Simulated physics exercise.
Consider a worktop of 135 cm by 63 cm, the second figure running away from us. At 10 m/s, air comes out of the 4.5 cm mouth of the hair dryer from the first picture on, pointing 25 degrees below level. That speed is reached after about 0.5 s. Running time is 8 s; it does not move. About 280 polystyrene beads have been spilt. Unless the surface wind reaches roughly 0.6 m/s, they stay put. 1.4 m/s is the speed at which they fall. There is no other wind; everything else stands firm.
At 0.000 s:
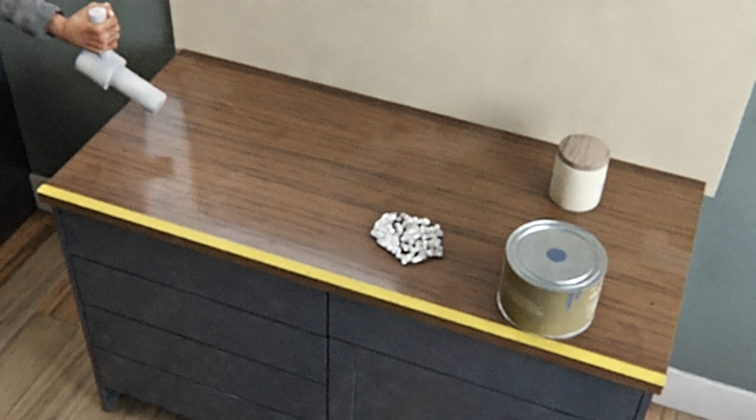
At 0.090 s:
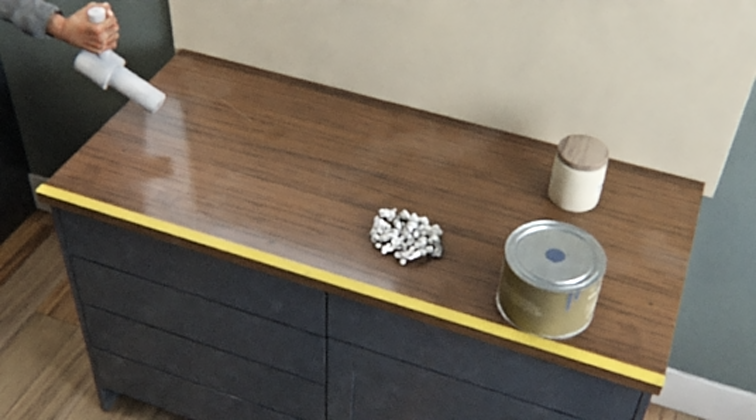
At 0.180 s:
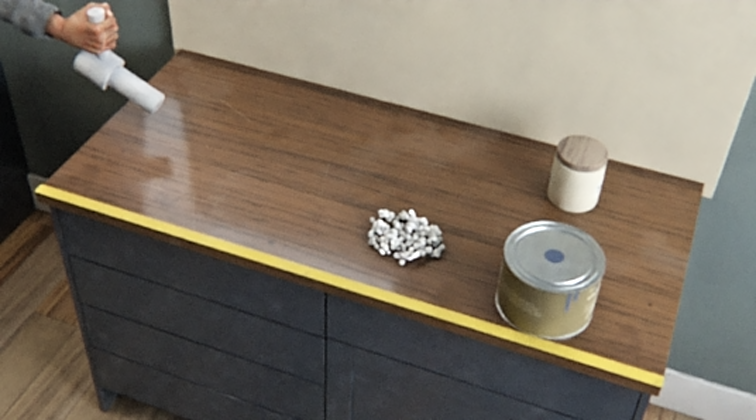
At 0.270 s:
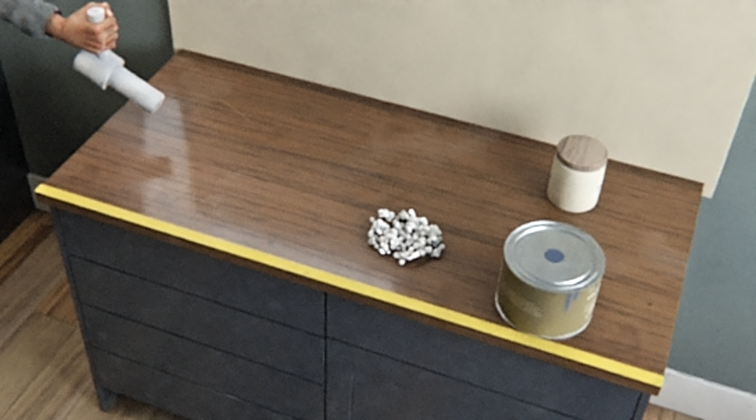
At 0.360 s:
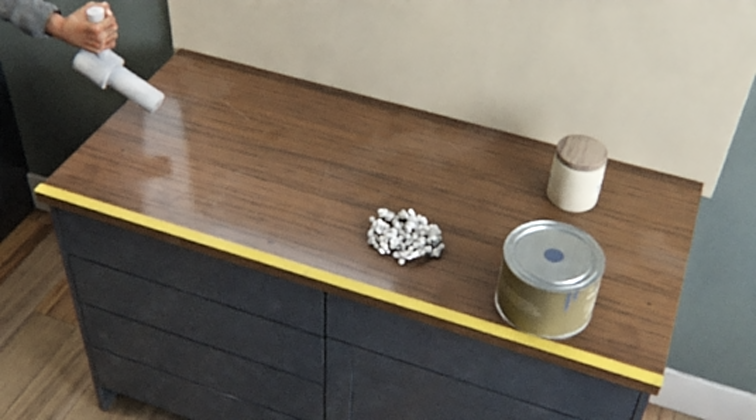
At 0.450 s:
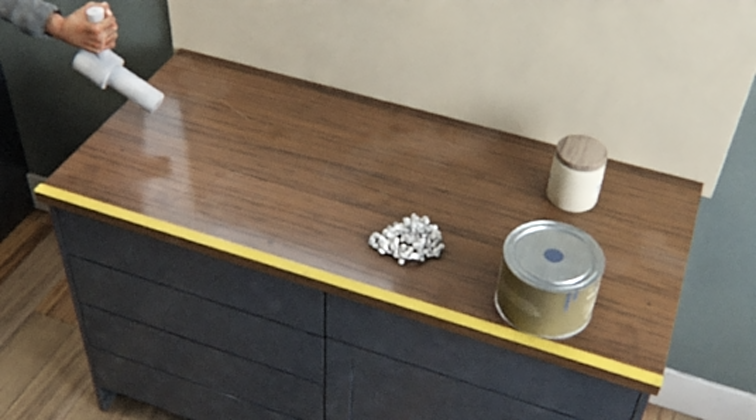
The clip shows a hand holding a pale hair dryer pointed down across a wooden worktop with a yellow front edge, beside a tin and a jar; a pile of whitish beads stays almost still, then some shift slightly.
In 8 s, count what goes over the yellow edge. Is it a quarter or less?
Looks like that edge will lose over a quarter of the load.
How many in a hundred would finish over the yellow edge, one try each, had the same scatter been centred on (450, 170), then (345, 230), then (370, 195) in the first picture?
Taking the three spots in order, you'd get around 0 percent, 90 percent and 10 percent.
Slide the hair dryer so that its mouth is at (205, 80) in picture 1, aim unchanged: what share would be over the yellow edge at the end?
It would be near 70 %.
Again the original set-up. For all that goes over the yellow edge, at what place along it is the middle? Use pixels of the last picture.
At about (449, 321).
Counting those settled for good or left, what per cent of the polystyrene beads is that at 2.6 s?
100 per cent.
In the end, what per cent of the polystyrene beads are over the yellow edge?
It ends up close to 70 in a hundred.
After 1.6 s, 8 % are on the move or not yet settled, 64 % are over the yellow edge.
After 2.6 s, 3 % are on the move or not yet settled, 66 % are over the yellow edge.
After 4.4 s, 0 % are on the move or not yet settled, 67 % are over the yellow edge.
After 8.0 s, at the end, 67 % are over the yellow edge.
